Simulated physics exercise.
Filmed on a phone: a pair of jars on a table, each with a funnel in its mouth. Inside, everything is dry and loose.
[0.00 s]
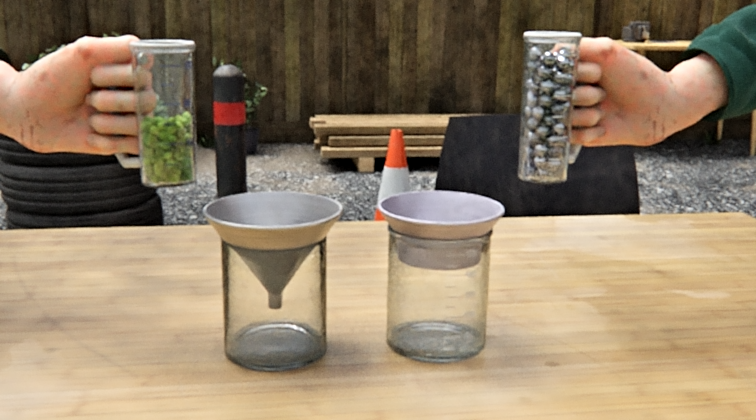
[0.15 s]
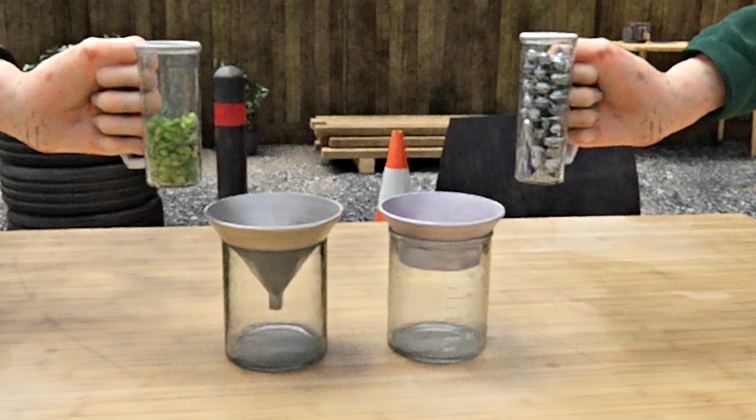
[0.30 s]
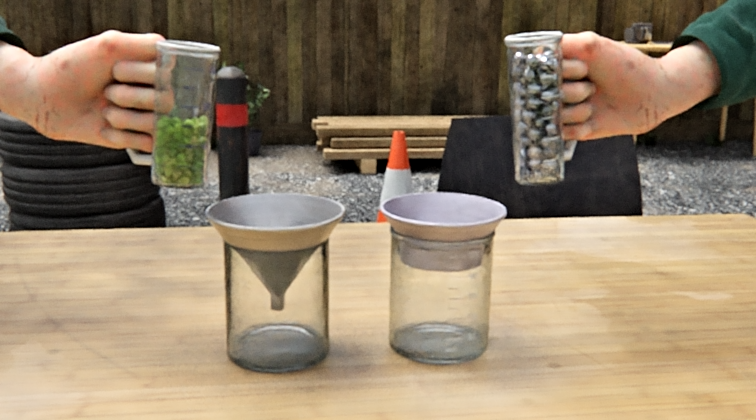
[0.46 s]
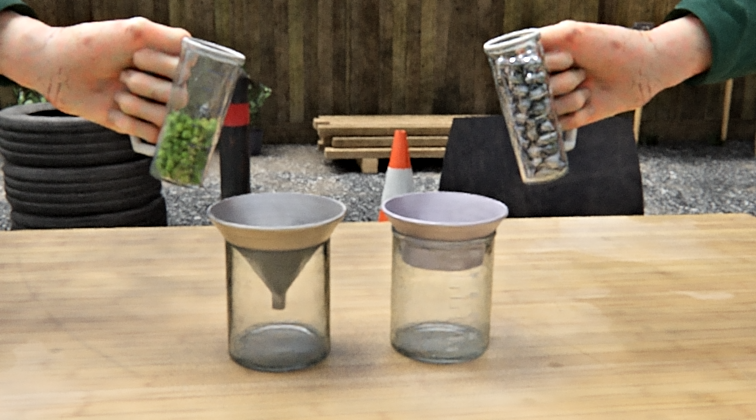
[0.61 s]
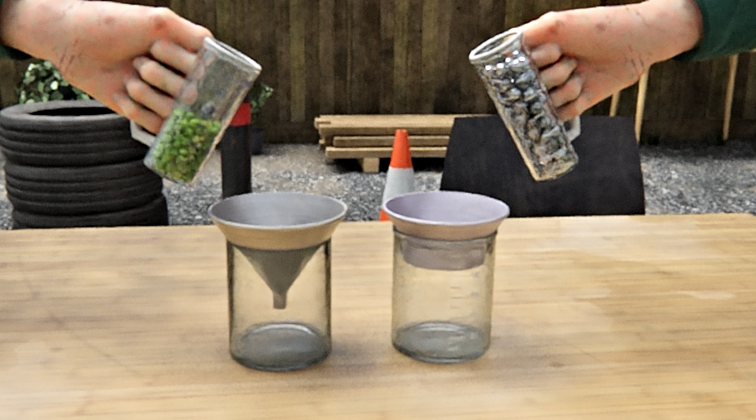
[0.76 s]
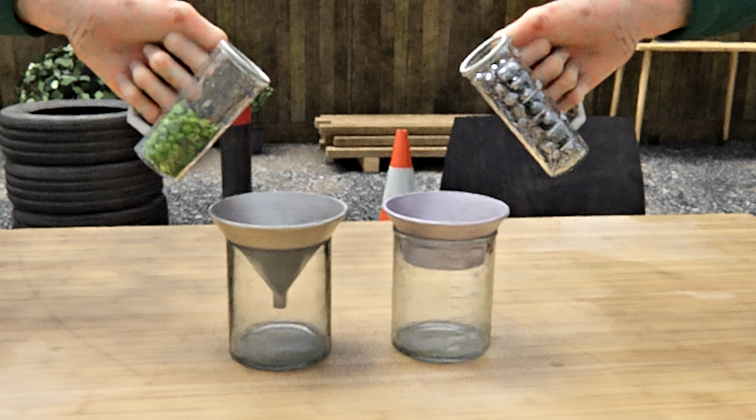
Two hands held up clear cups, dried green peas on the left and shiny steel balls on the right, then brought them slightly closer together and tilted them inward above two funnel-topped glass jars.
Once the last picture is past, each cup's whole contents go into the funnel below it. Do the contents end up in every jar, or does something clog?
Left funnel: Clogs. Right funnel: Ends up in the jar.
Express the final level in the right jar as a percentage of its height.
25 per cent, give or take.
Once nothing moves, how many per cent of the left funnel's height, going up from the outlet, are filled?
Roughly 70 per cent.
After 1.01 s, left, all still in the cup; right, all still in the cup.
After 1.33 s, left, all still in the cup; right, all still in the cup.
After 1.67 s, left, nearly all still in the cup, a stray few in or over the funnel; right, about two thirds still in the cup, about a quarter in or over the funnel, a small part down in the jar.
At rest (2.9 s), left, nearly all stuck in the funnel, a stray few down in the jar; right, all down in the jar.
